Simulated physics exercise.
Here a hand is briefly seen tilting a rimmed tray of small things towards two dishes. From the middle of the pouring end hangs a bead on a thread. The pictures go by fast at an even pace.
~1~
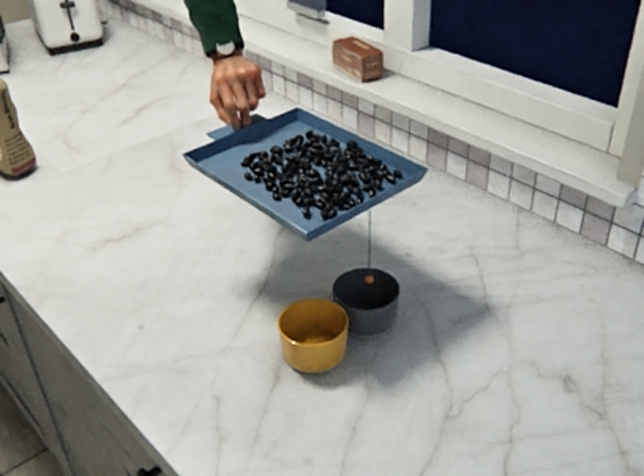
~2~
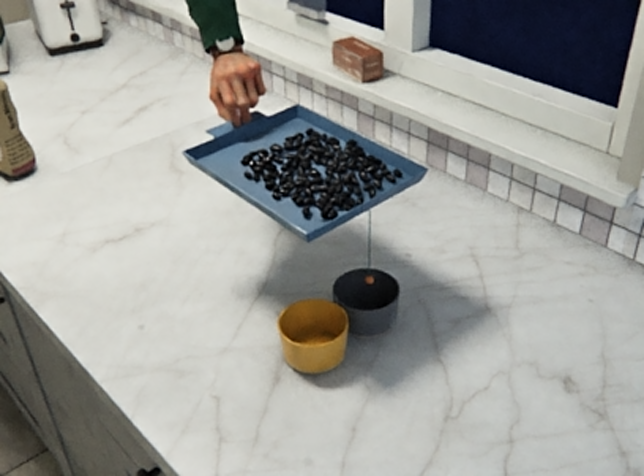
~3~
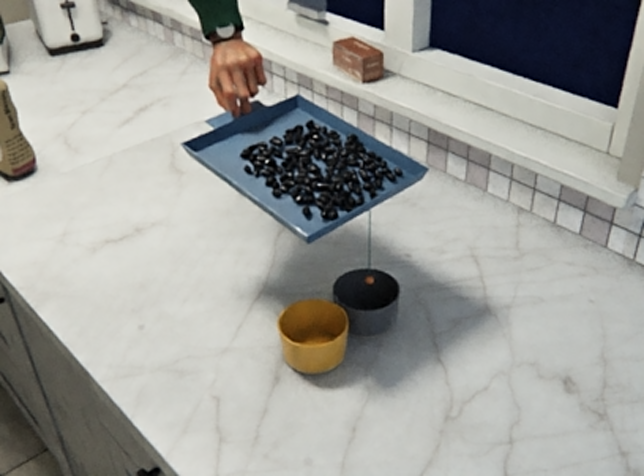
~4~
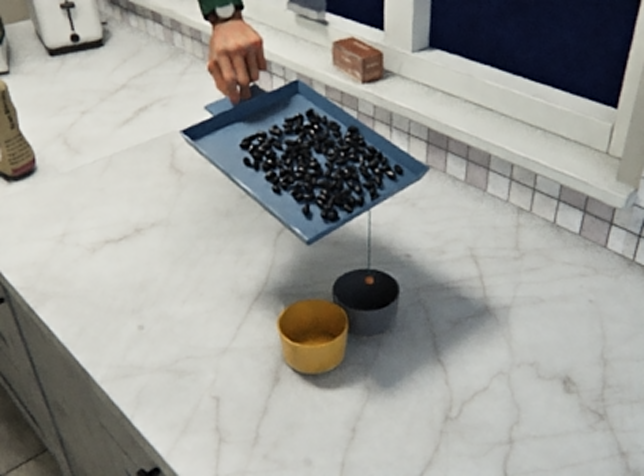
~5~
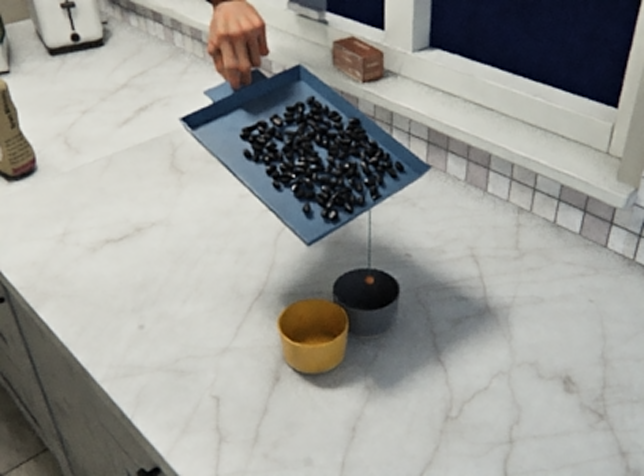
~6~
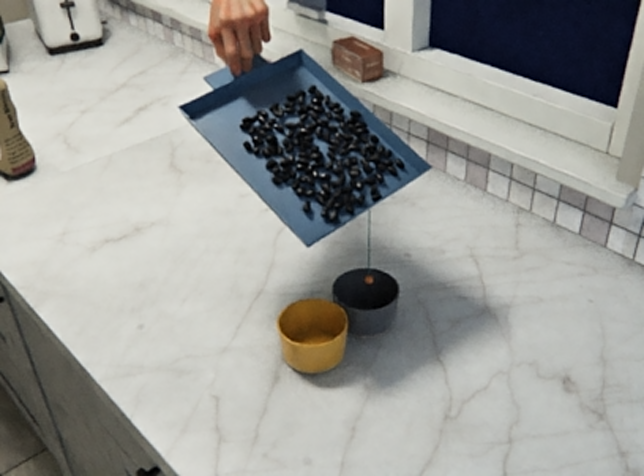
A hand raising the handle end of a blue tray of black beans, tilting it steadily above two small dishes on a marble counter.
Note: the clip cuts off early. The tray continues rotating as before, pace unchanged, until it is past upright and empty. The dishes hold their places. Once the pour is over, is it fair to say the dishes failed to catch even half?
More of the load is lost than caught.
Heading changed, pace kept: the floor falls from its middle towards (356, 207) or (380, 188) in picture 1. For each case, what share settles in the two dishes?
Shares: About 0 in a hundred, then about 0 in a hundred.
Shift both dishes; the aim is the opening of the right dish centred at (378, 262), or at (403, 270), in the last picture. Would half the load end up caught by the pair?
A minority, then a minority.
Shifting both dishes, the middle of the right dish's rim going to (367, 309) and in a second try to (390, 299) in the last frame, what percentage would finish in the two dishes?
First position: Some 80 %; second position: Some 80 %.
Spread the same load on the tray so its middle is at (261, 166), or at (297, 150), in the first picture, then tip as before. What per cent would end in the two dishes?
In order, roughly 30 % and 30 %.
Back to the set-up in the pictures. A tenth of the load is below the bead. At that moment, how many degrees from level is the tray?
About 80 degrees.
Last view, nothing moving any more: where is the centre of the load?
Near (361, 370), more or less.
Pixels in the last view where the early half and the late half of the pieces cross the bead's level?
Near (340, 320) and later near (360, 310).
Soon after the last picture, tray tipped steeply; most on the tray; a stray few in the left dish; a stray few outside both; a small part in the air.
A little later, tray tipped past a quarter turn; a stray few on the tray; about a quarter in the left dish; a stray few in the right dish; about half outside both; about a quarter in the air.
Later still, tray tipped past a quarter turn; about a third in the left dish; a stray few in the right dish; about two thirds outside both.
At rest, tray tipped past a quarter turn; about a third in the left dish; a stray few in the right dish; about two thirds outside both.
